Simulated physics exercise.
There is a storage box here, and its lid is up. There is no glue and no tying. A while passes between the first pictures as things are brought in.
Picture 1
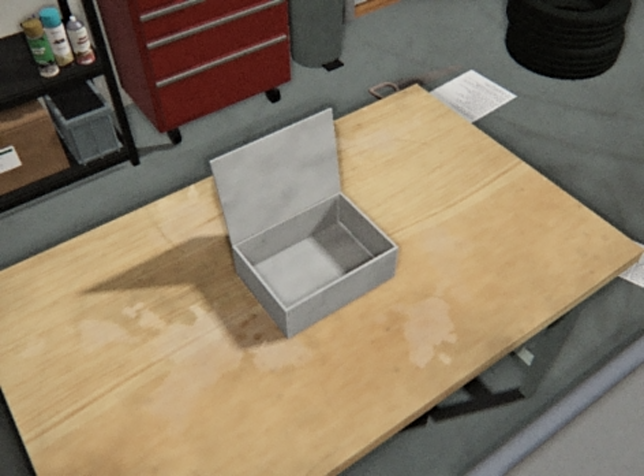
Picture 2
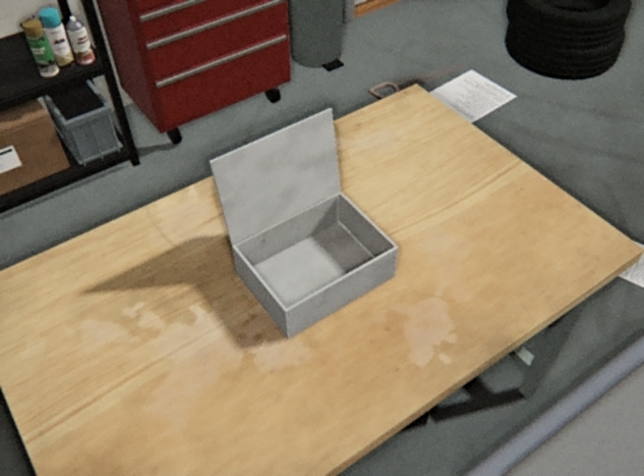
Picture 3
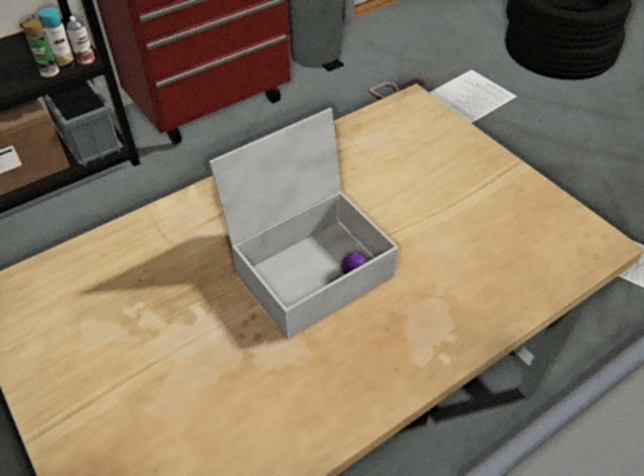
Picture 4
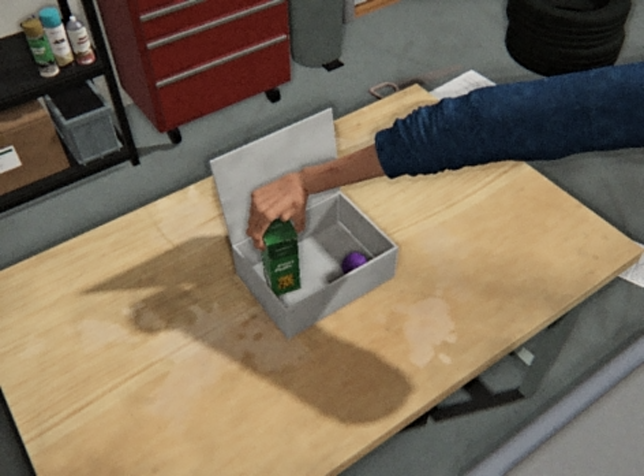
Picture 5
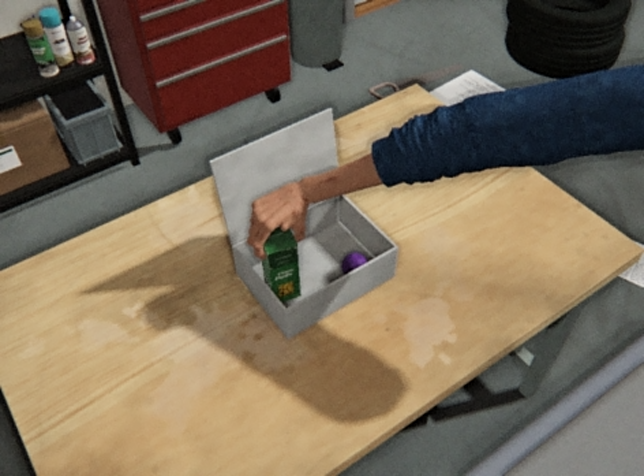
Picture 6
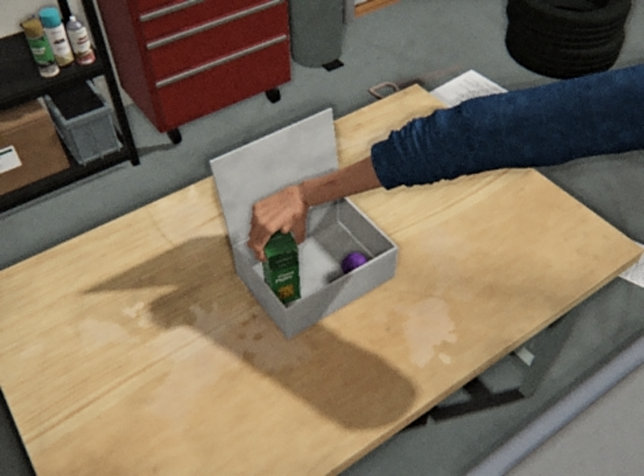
To begin with, a grey storage box sits empty with its lid up on a wooden table in a workshop. A purple ball then appears inside it. Next, a blue-sleeved arm reaches in from the right, lowering a green carton slightly into the box's left side and still gripping it.
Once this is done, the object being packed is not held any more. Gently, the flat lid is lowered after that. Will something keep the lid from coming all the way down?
I predict it won't fully lower.
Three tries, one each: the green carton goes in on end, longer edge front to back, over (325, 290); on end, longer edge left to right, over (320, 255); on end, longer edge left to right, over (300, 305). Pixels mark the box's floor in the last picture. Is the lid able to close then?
The lid is kept raised the first time, is kept raised the second time and is kept raised the third time.
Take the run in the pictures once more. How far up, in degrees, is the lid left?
Some 50° above the rim.
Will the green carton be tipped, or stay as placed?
Simply put, it remains unturned.
Then, 0.90 s on from there, lid starting down.
Then, 1.20 s on from there, lid 81° above the rim.
Then, 1.50 s on from there, lid 64° above the rim.
Then, 1.70 s on from there, lid 50° above the rim.
In the end, lid 48° above the rim; both unmoved. At the end, from the last picture's camera, green carton near (281, 268).
